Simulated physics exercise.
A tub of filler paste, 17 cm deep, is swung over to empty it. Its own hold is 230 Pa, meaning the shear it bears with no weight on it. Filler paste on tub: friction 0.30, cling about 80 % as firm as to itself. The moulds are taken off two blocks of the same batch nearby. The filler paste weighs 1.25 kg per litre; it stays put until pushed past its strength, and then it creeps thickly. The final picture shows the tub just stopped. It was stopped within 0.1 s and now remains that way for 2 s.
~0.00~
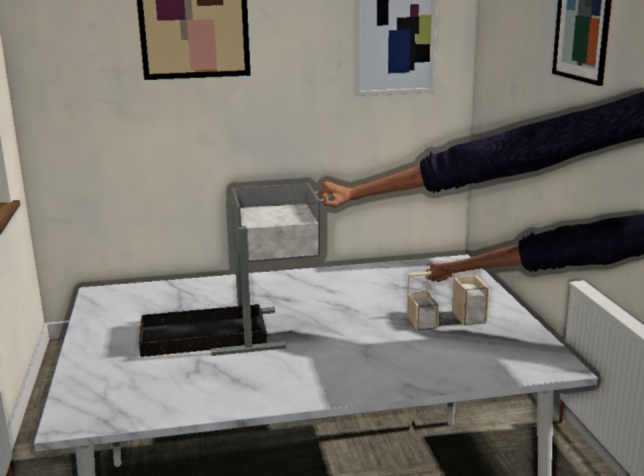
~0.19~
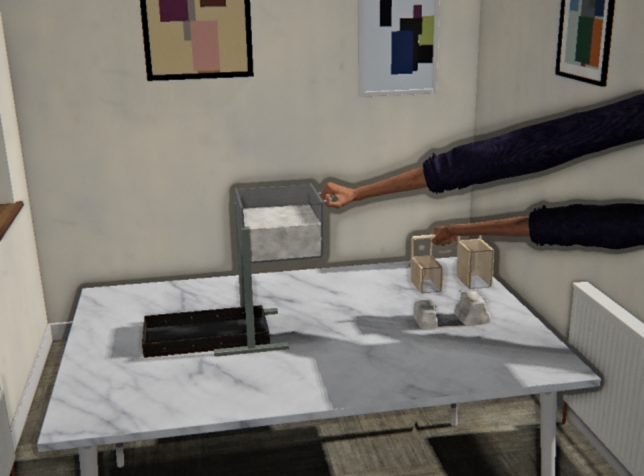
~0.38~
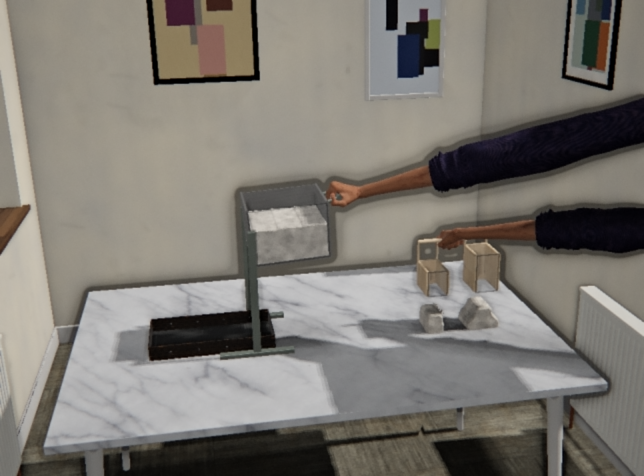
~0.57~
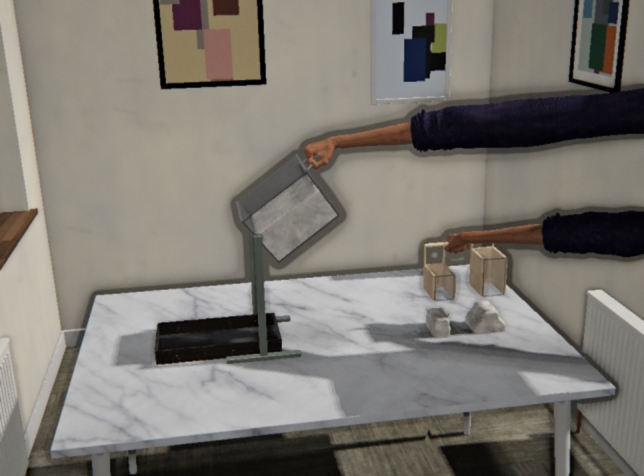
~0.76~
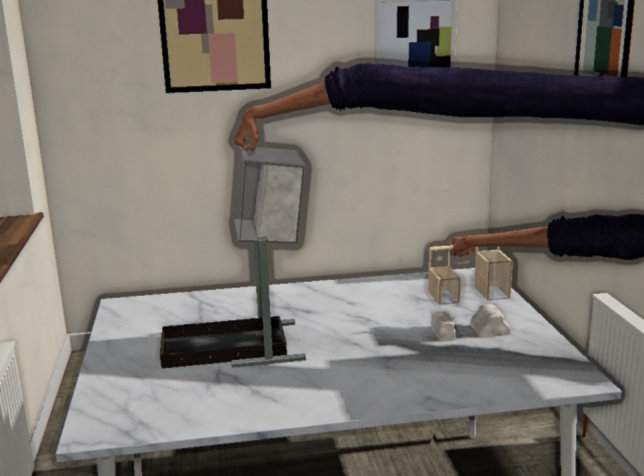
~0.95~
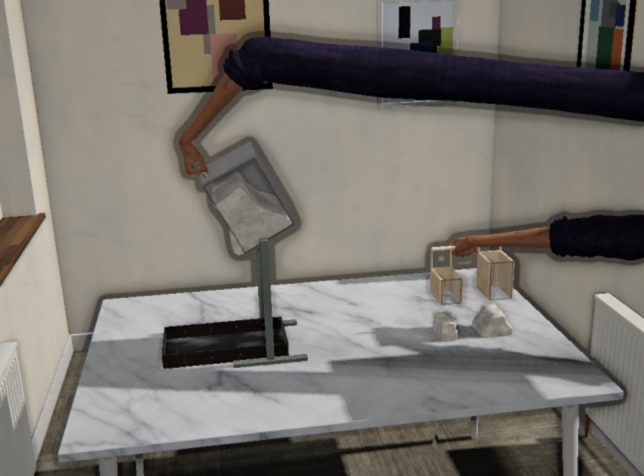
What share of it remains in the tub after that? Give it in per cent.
0 %.
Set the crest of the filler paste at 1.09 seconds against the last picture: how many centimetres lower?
Roughly 12 cm.
After 1.09 s, the tub is at 117 degrees and holds 23 %.
After 1.26 s, the tub is at 117 degrees and holds 0 %.
After 1.43 s, the tub is at 117 degrees and holds 0 %.
After 1.60 s, the tub is at 117 degrees and holds 0 %.
After 2.95 s, at the end, the tub is at 117 degrees and holds 0 %.
